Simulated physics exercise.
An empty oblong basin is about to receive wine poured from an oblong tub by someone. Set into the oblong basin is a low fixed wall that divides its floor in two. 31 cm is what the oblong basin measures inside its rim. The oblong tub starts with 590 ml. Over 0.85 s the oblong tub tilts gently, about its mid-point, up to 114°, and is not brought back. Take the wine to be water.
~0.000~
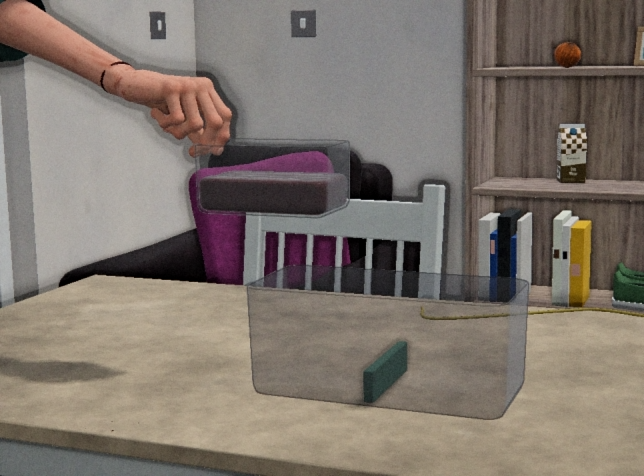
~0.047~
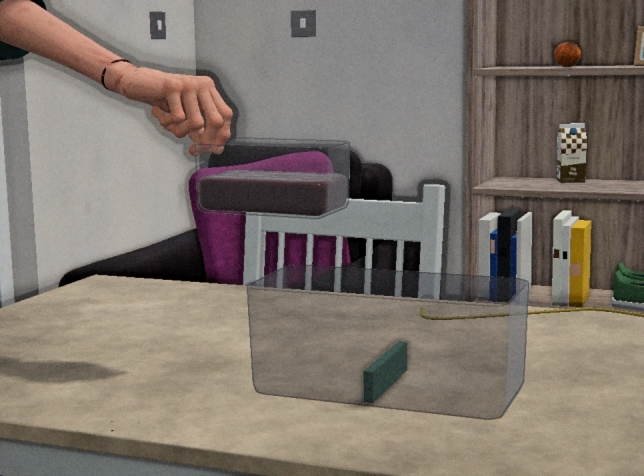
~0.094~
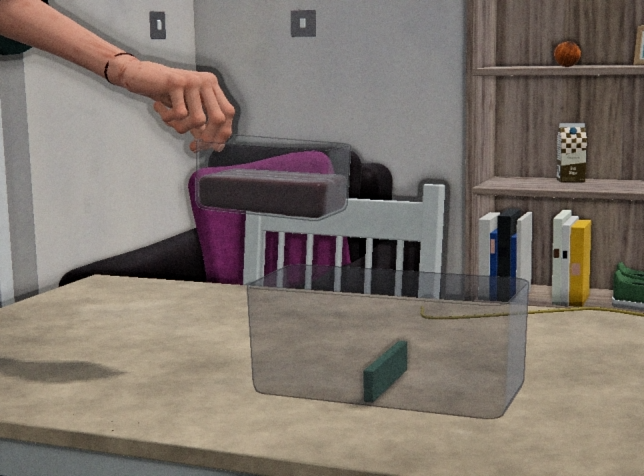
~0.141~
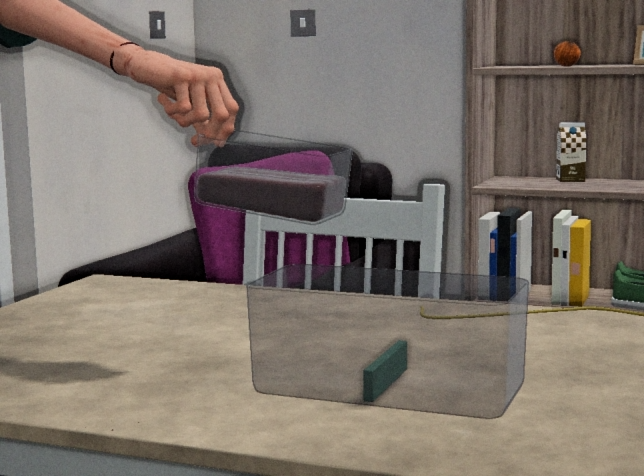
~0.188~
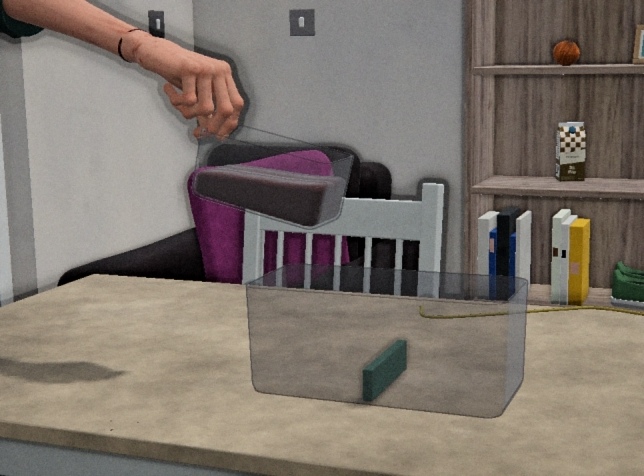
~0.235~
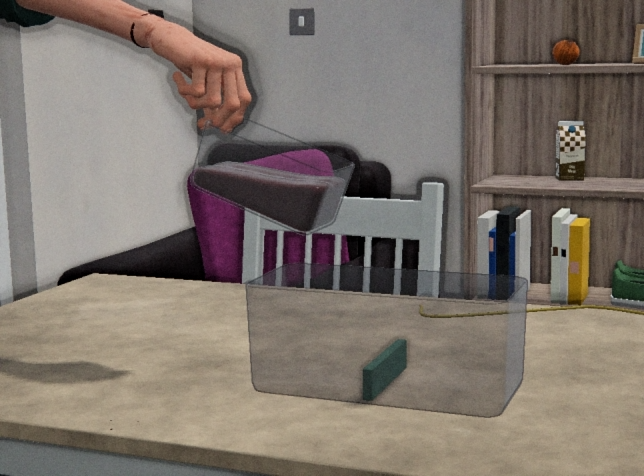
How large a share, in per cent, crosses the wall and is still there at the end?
A share of about 29 per cent.
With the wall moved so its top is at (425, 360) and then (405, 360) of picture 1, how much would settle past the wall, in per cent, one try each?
First try about 10 %, second try about 15 %.
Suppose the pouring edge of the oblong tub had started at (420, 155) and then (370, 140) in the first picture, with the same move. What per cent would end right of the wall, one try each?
I'd say 90 percent on the first go, 60 percent on the next.
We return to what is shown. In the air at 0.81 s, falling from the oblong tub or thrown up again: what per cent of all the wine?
Something like 5 per cent is in the air then.
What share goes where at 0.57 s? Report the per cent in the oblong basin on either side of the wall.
I'd say some 18 in a hundred on the left and 8 on the right.
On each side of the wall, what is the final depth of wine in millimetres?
Left 22 mm, right 8 mm.
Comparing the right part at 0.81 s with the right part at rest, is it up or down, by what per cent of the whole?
Looks like it goes higher by around 2.
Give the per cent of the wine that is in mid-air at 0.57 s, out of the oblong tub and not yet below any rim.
Some 40 per cent.
After 0.57 s the tilt is 86° and 35 per cent is still to pour, 17 is left of the wall and 8 right of it.
After 0.81 s the tilt is 114° and 9 per cent is still to pour, 59 is left of the wall and 27 right of it.
After 1.07 s the tilt is 114° and 0 per cent is still to pour, 69 is left of the wall and 29 right of it.
After 1.35 s the tilt is 114° and 0 per cent is still to pour, 69 is left of the wall and 29 right of it.
In the end 69 per cent lies left of the wall, 29 right of it and 2 outside.
